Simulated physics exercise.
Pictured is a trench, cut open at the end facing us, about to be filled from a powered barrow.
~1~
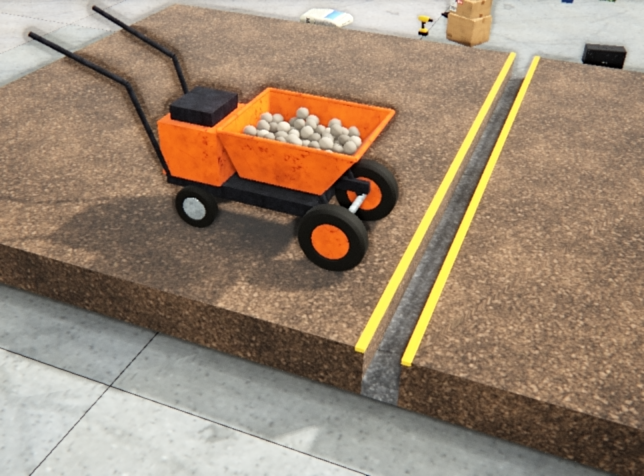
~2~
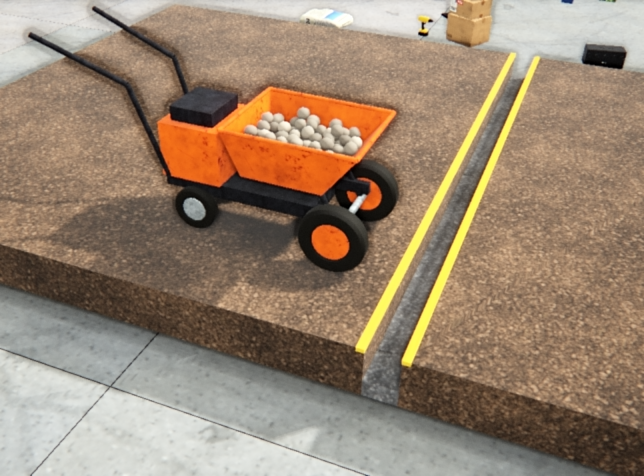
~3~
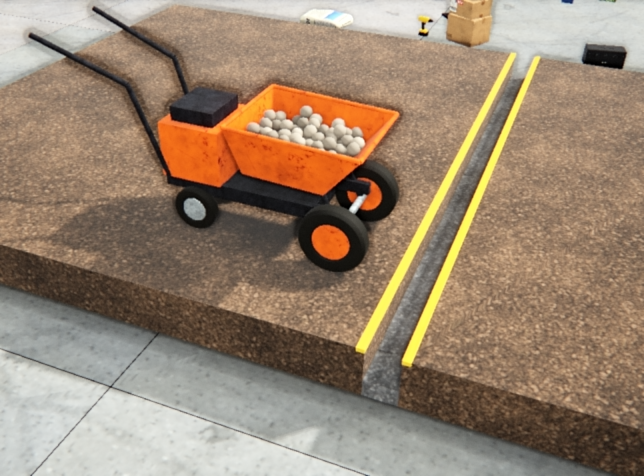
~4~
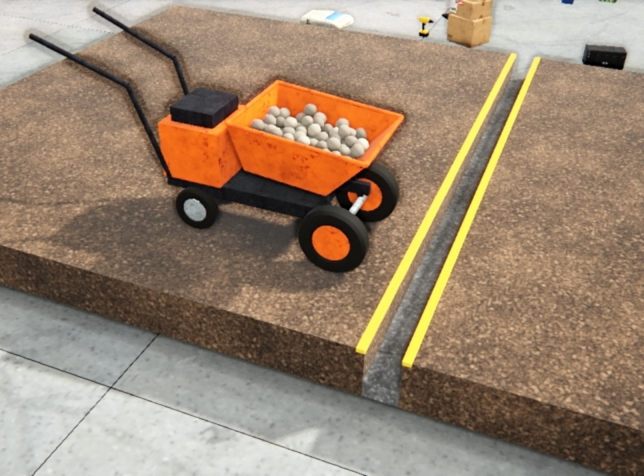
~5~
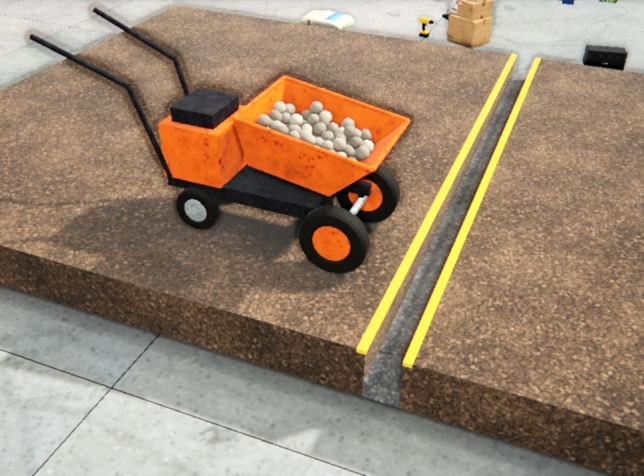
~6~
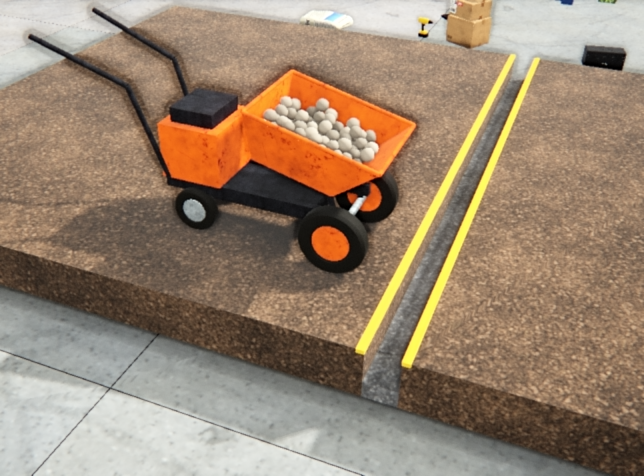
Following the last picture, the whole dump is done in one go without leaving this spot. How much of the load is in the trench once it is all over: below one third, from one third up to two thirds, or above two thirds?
Beneath the one-third mark.
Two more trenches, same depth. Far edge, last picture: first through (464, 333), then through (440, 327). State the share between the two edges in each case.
Well, it'd be something like 80 per cent the first time and 30 per cent the second.
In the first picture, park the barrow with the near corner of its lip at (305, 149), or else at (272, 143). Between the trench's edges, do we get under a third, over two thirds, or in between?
First: Over two thirds. Second: In the middle band.
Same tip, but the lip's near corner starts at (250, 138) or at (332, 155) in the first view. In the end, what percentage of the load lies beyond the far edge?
0 % and 50 %, in that order.
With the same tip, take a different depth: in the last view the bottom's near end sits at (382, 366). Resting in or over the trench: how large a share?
10 %.
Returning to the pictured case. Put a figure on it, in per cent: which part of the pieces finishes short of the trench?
Roughly 0 in a hundred.
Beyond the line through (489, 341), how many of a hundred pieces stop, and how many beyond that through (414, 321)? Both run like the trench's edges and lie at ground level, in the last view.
Some 40 and some 90 per cent, respectively.
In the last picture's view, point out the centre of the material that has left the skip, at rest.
Close to (492, 271), more or less.
Shortly afterwards, skip tipped steeply; the whole lot in the skip.
Next, skip tipped right over; the bulk in the skip; a little beyond it; only a few falling.
Some moments later, skip tipped right over; only a few in the skip; a little in or heaped over the trench; all but a few beyond it.
In the end, skip tipped right over; a little in or heaped over the trench; the bulk beyond it.
